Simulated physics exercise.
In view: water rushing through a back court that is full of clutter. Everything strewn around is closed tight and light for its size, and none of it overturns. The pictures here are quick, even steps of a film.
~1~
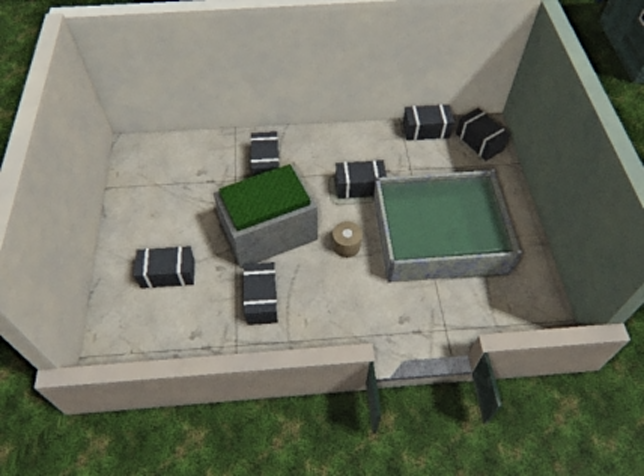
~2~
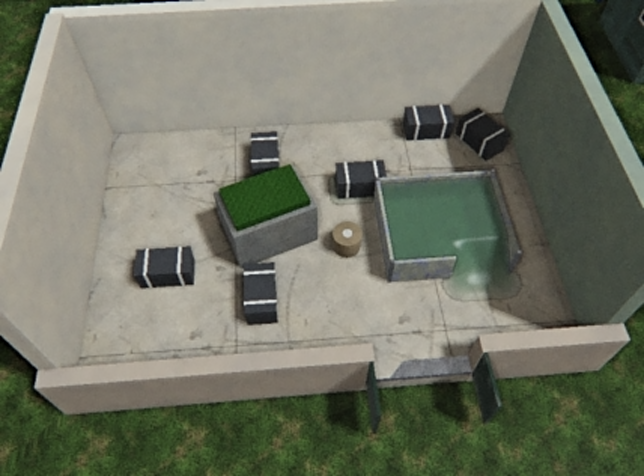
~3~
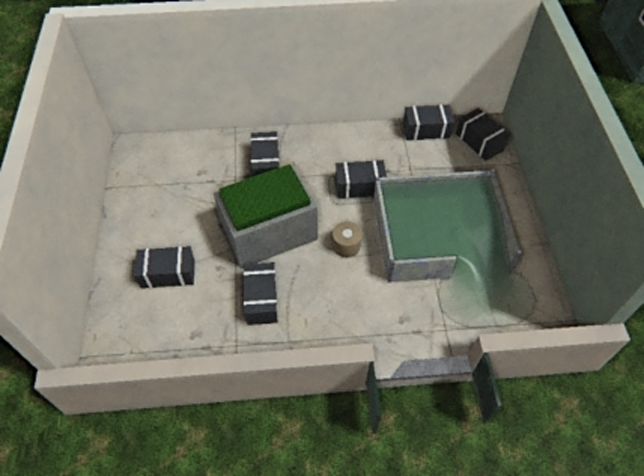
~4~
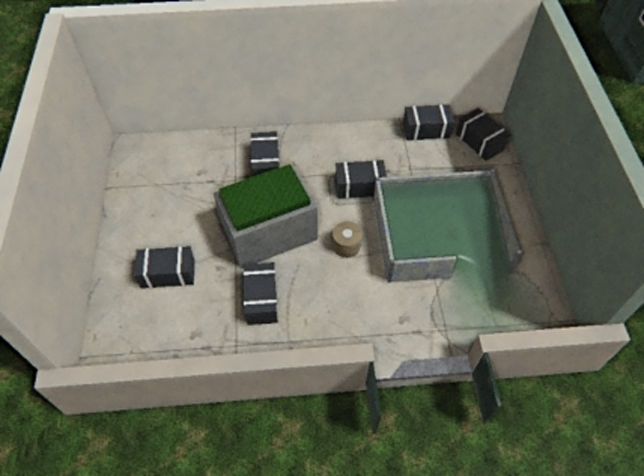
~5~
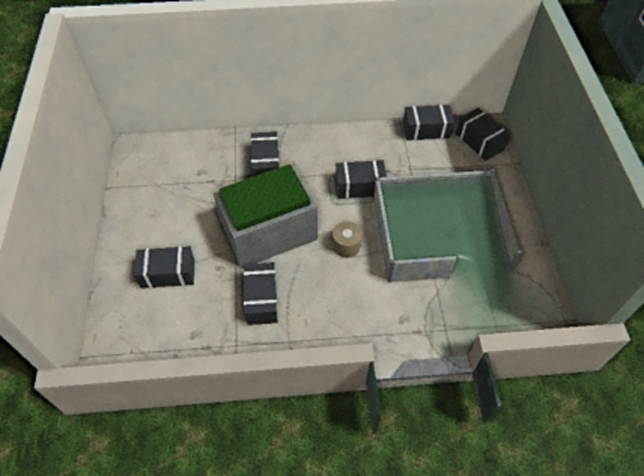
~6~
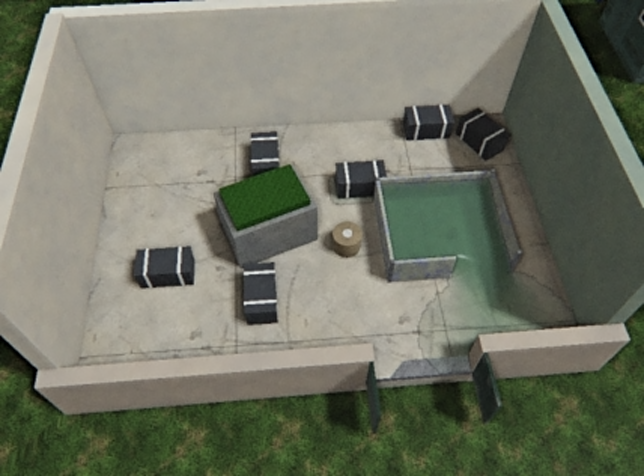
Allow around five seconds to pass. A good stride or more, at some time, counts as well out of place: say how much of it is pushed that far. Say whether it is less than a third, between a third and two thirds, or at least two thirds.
The share moved far is below one third.
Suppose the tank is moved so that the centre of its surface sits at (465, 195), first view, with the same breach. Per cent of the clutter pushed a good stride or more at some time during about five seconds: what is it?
I'd put it near 10 percent.
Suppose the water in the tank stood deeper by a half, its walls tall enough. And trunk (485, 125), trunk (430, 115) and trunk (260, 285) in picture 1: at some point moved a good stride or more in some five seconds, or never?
Going through them, I'd say got there, then got there, then got there.
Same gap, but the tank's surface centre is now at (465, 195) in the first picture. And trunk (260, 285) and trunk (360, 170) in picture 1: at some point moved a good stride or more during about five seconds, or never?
In the order asked: Got displaced that much and lacked the distance.
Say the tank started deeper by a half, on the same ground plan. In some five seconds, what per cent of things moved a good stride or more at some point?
Roughly 40 per cent.
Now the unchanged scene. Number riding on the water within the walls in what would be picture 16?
That adds up to 0.
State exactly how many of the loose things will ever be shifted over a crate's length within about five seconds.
0.
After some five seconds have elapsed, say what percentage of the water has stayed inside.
Roughly 86 in a hundred.
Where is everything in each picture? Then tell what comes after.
The first picture shows a trunk at (264, 149) rests on the ground; a trunk at (361, 172), on the bottom; 0 of 7 have shifted.
The second picture shows a trunk at (264, 149), on the bottom; a trunk at (361, 172) rests on the ground; 0 of 7 have shifted.
The third picture shows a trunk at (264, 149), on the bottom; a trunk at (361, 172) rests on the ground; 0 of 7 have shifted.
The fourth picture shows a trunk at (264, 149), on the bottom; a trunk at (361, 172), on the bottom; 0 of 7 have shifted.
The fifth picture shows a trunk at (264, 149), on the bottom; a trunk at (361, 172) rests on the ground; 0 of 7 have shifted.
The sixth picture shows a trunk at (264, 149), on the bottom; a trunk at (361, 172), on the bottom; 0 of 7 have shifted.
A moment on, 0 of 7 are well off their spots; 0 afloat.
Next, 0 of 7 are well off their spots; 0 afloat.
Later, 0 of 7 are well off their spots; 1 afloat.
In the end, 0 of 7 are well off their spots, and 0 have been at some point; 1 afloat.
